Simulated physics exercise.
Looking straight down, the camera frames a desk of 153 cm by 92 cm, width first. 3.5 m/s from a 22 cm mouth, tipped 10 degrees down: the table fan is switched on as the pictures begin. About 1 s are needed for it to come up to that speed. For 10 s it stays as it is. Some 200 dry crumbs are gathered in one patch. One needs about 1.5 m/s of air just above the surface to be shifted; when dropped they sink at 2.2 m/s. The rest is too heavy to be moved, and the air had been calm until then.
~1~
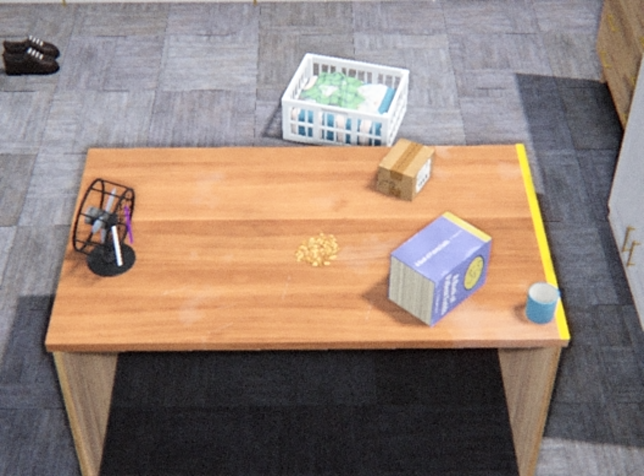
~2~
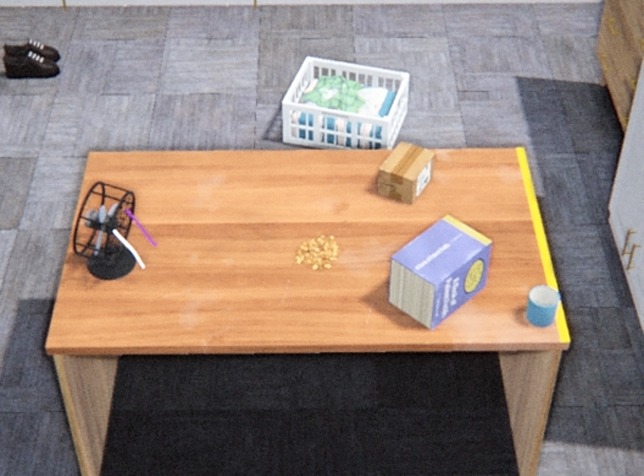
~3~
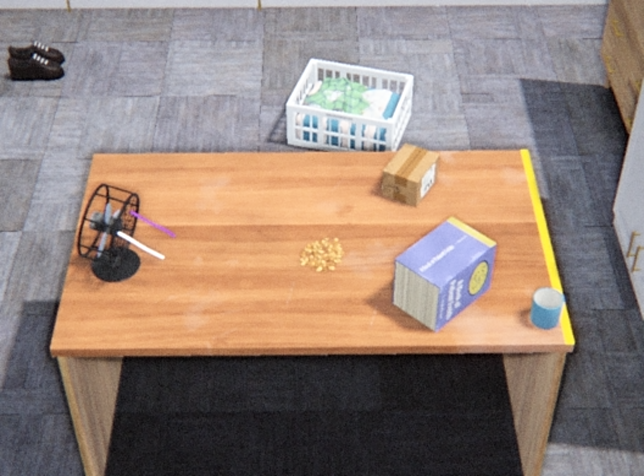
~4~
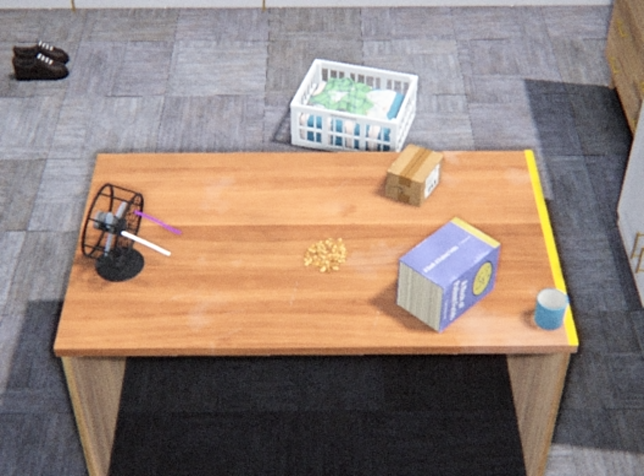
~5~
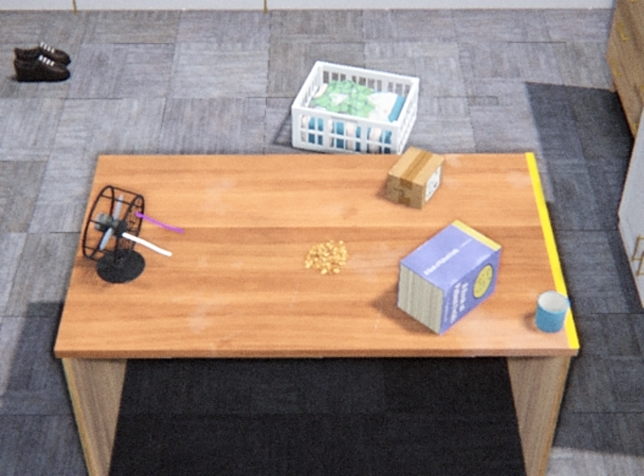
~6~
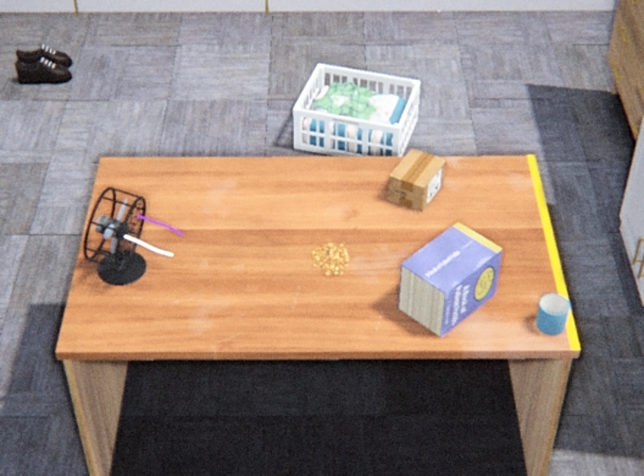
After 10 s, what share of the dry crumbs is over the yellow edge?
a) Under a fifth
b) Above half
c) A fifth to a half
Answer: B.
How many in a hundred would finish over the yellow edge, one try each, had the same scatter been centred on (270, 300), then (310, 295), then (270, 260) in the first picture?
Roughly 0 %, then 5 %, then 90 %.
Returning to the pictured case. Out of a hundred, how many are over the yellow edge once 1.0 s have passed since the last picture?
80 %, roughly.
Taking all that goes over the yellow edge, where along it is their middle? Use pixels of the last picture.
At about (545, 201).
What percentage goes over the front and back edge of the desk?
About 0 % front, about 0 % back.
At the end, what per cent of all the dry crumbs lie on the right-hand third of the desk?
Near 10 per cent at the end.
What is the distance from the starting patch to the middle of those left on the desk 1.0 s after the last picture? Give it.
Roughly 50 cm.
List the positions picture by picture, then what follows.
The middle of the dry crumbs is near (315, 249), none has stirred yet and the mouth of the table fan is at (104, 220), in the first picture.
The middle of the dry crumbs is near (317, 250), none has stirred yet and the yellow edge is centred on (544, 236), in the second picture.
The middle of the dry crumbs is near (321, 252), none has stirred yet, the top of a book is at (446, 251) and the top of a box is at (412, 162), in the third picture.
The middle of the dry crumbs is near (325, 253) and none has stirred yet, in the fourth picture.
The middle of the dry crumbs is near (325, 255) and none has stirred yet, in the fifth picture.
The middle of the dry crumbs is near (332, 257), the farthest in sight from the table fan is at (348, 258) and about 20 % have left their places, in the sixth picture.
Then, 1.0 s after the last picture, 34 % are on the move or not yet settled, 83 % are over the yellow edge; the middle of those still in play is near (491, 203).
Then, 2.2 s after the last picture, 14 % are on the move or not yet settled, 85 % are over the yellow edge.
Then, 4.6 s after the last picture, 13 % are on the move or not yet settled, 86 % are over the yellow edge.
Then, 9.1 s after the last picture, at the end, 86 % are over the yellow edge.
